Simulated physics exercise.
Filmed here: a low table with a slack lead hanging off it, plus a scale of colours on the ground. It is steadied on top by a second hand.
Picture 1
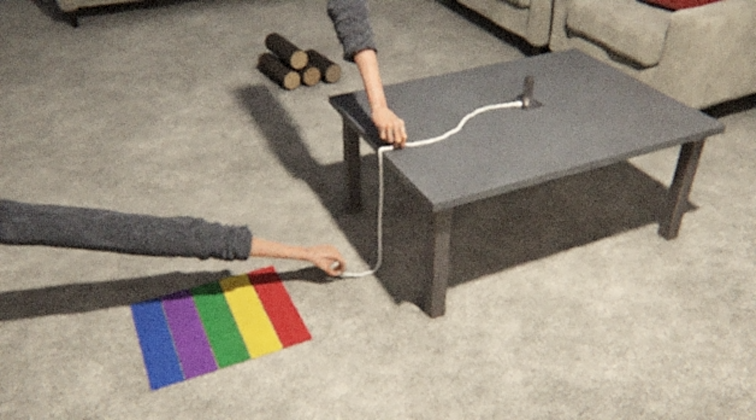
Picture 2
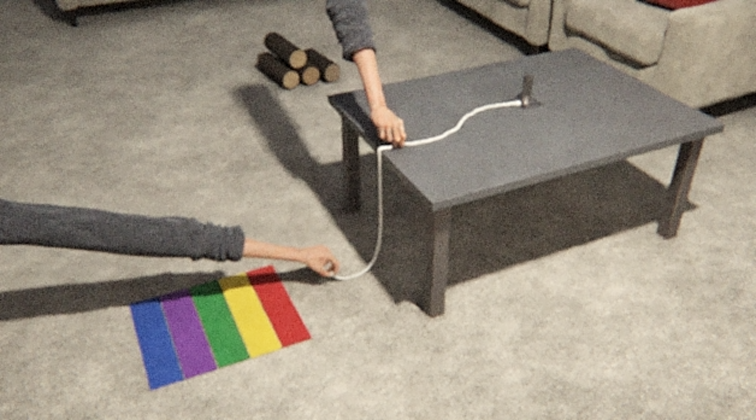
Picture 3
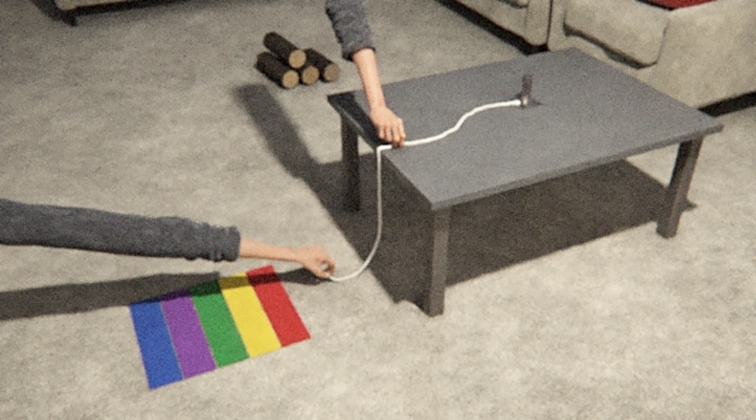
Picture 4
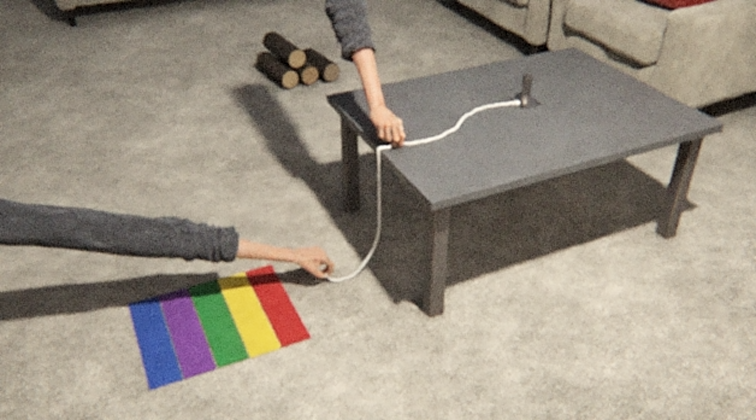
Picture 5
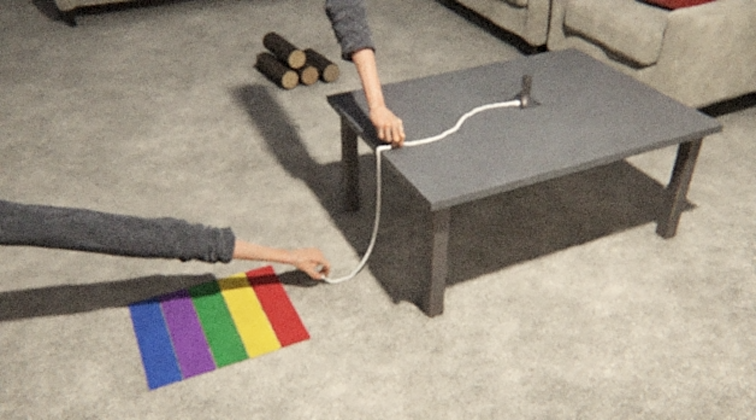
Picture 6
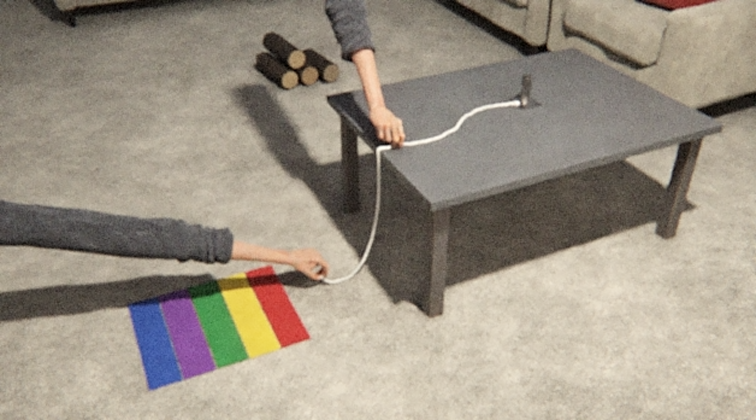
To begin with, one hand presses a white cord against the edge of a low grey table while another holds its lower end near the red side of a striped colour mat. The lower hand then shifts slightly left, drawing the hanging cord's end along, while the upper hand stays put.
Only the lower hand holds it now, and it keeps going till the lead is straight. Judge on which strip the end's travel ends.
Its travel ends on the yellow strip.
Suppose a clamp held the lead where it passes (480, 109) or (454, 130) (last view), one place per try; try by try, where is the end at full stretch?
First (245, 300), then (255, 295).
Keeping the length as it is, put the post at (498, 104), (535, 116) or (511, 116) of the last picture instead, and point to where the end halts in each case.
Pixels, try by try: About (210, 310), (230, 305), (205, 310).
Early on, end near (289, 286); short of the strips.
Midway, end near (259, 295); over red.
At the end of the slack, end near (242, 300); over yellow. It gets as far as the yellow strip.
